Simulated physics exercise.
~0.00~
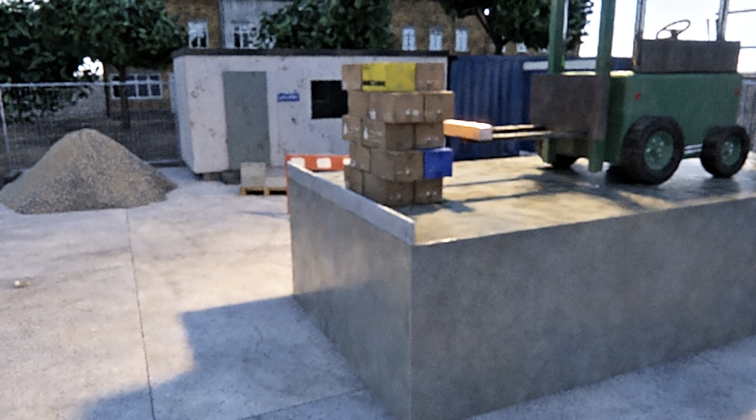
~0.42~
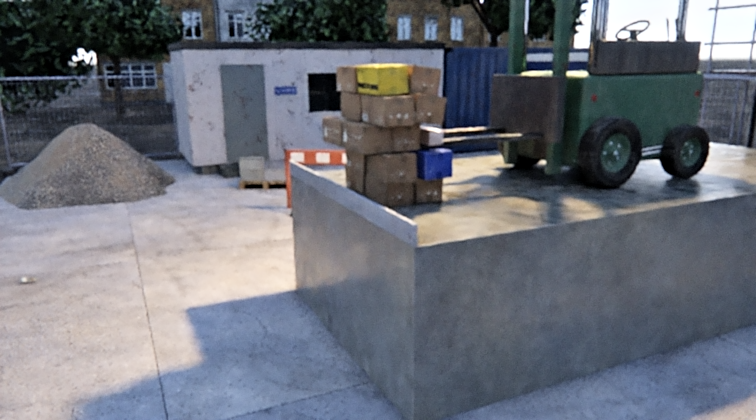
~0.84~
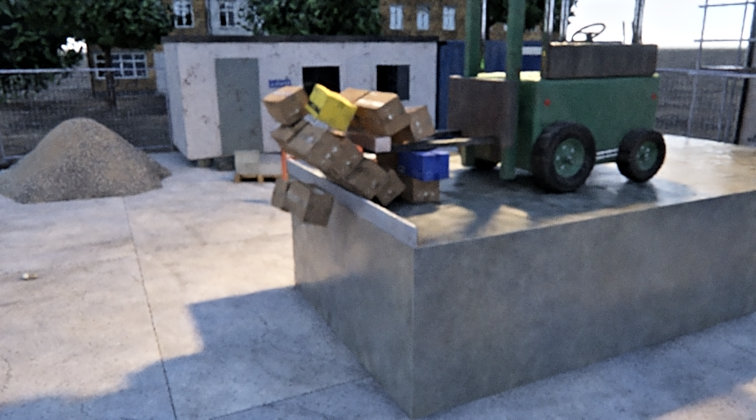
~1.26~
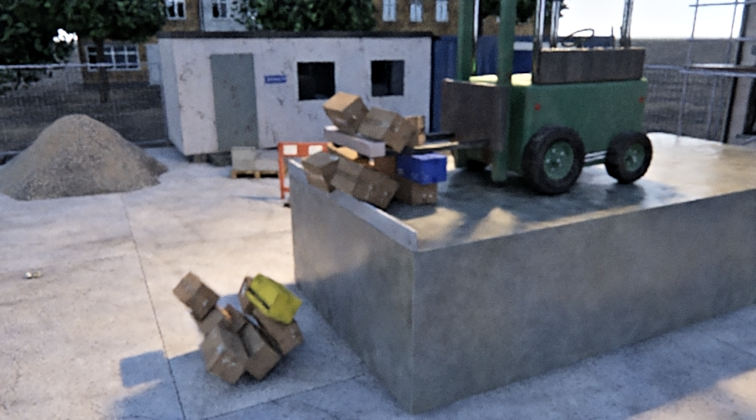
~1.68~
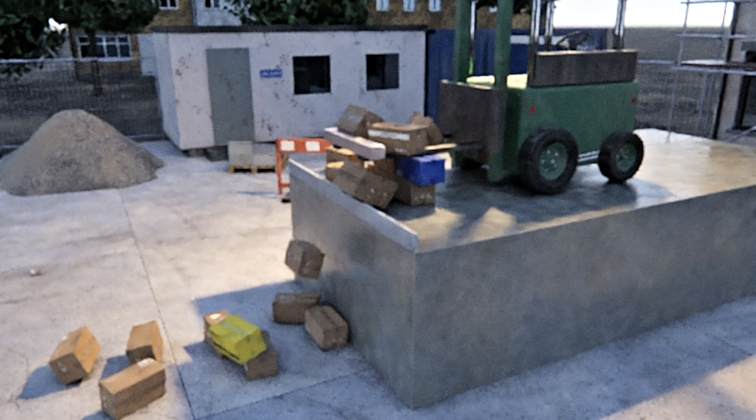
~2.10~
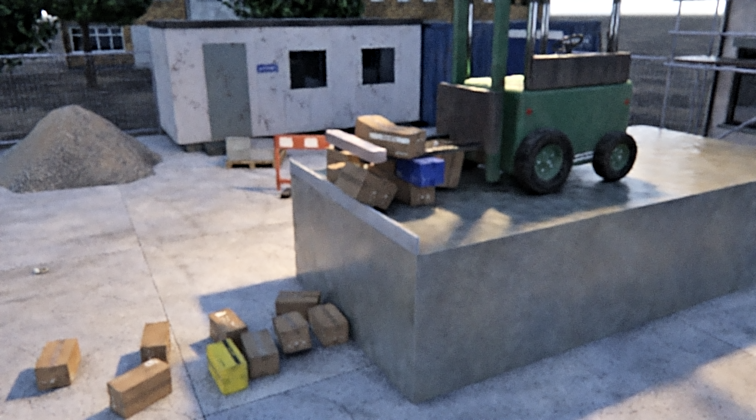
On a concrete loading dock, a green forklift pushes stacked cartons over the edge, scattering several below while others stay heaped above.
